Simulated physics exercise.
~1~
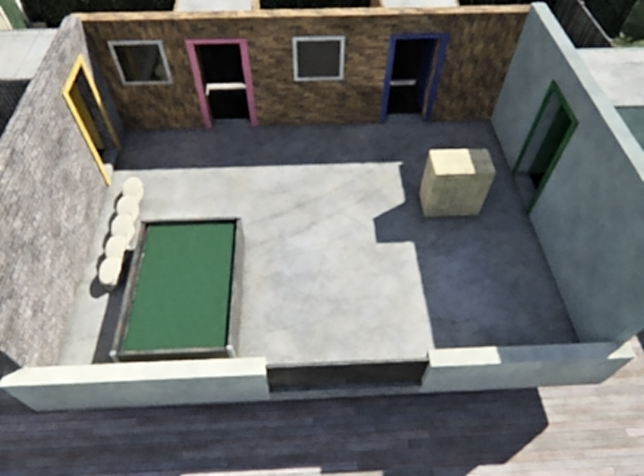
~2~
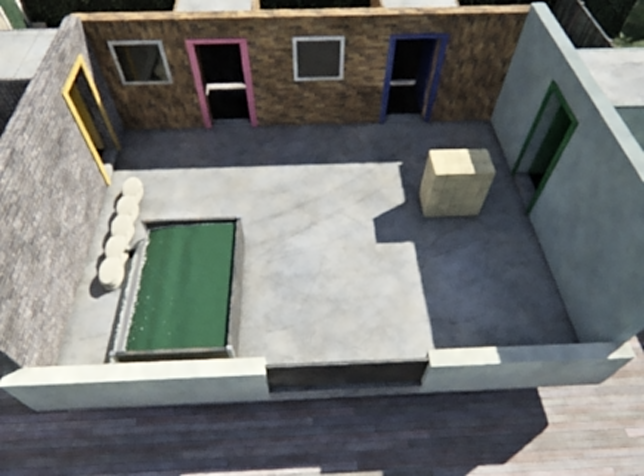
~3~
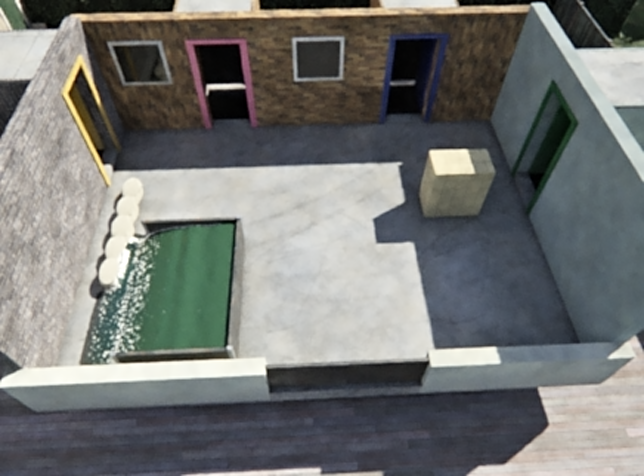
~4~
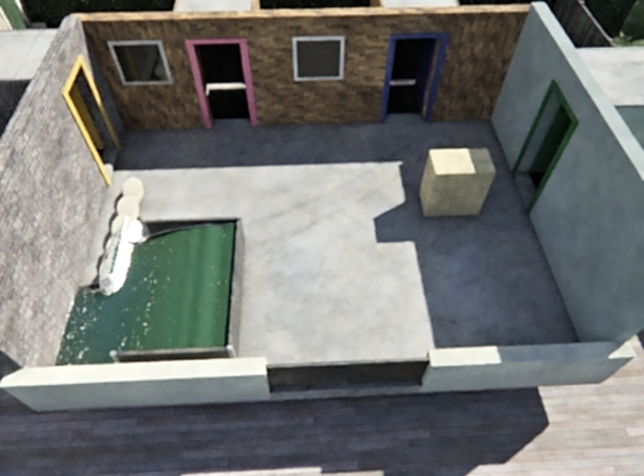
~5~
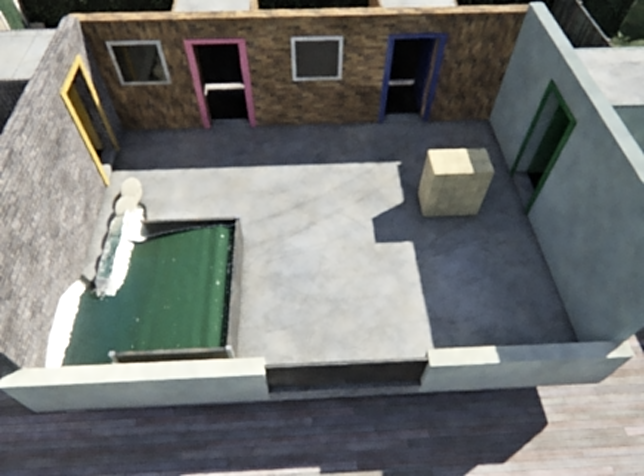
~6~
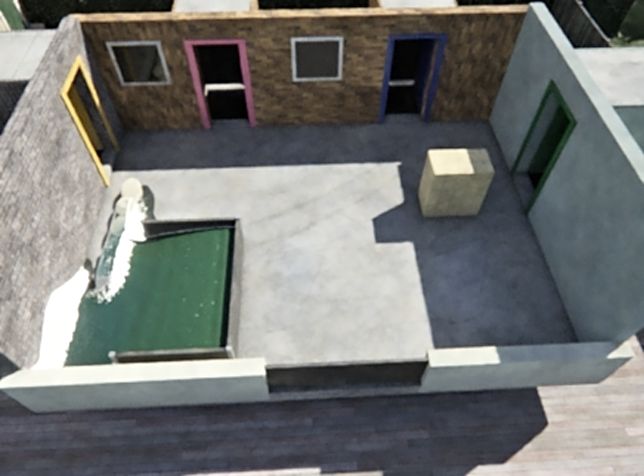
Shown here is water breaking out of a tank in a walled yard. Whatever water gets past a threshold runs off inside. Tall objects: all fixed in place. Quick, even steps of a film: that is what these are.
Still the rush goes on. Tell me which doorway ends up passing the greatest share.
That would be the pink doorway.
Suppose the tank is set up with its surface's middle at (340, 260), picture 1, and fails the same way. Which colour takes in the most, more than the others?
The door marked pink.
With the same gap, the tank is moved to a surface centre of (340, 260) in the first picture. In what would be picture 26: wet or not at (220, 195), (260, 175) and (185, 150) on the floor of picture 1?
Result, in order: Affected; unaffected; affected.
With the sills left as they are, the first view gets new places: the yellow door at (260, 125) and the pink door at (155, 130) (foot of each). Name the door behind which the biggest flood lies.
I'd go with the one in pink.
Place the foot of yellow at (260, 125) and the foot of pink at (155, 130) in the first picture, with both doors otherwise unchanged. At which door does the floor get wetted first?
I'd go with the door marked pink.
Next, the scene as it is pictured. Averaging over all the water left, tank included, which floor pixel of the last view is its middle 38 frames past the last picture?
Estimate: (198, 252).
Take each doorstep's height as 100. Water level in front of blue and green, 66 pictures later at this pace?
Approx. 40 % then 40 %.
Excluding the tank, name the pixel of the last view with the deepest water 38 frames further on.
It should be deepest at about (59, 354).
A moment on, water covers 15 % of the floor; yellow door not reached, blue door not reached, pink door not reached, green door not reached.
Next, water covers 25 % of the floor; yellow door wet at the sill, nothing in, blue door not reached, pink door wet at the sill, nothing in, green door not reached.
Then, water covers 35 % of the floor; yellow door wet at the sill, nothing in, blue door not reached, pink door some in, green door not reached.
Later, water covers 50 % of the floor; yellow door wet at the sill, nothing in, blue door wet at the sill, nothing in, pink door some in, green door not reached.
In the end, water covers 85 % of the floor; yellow door wet at the sill, nothing in, blue door wet at the sill, nothing in, pink door some in, green door wet at the sill, nothing in; the pink door has let in the most.
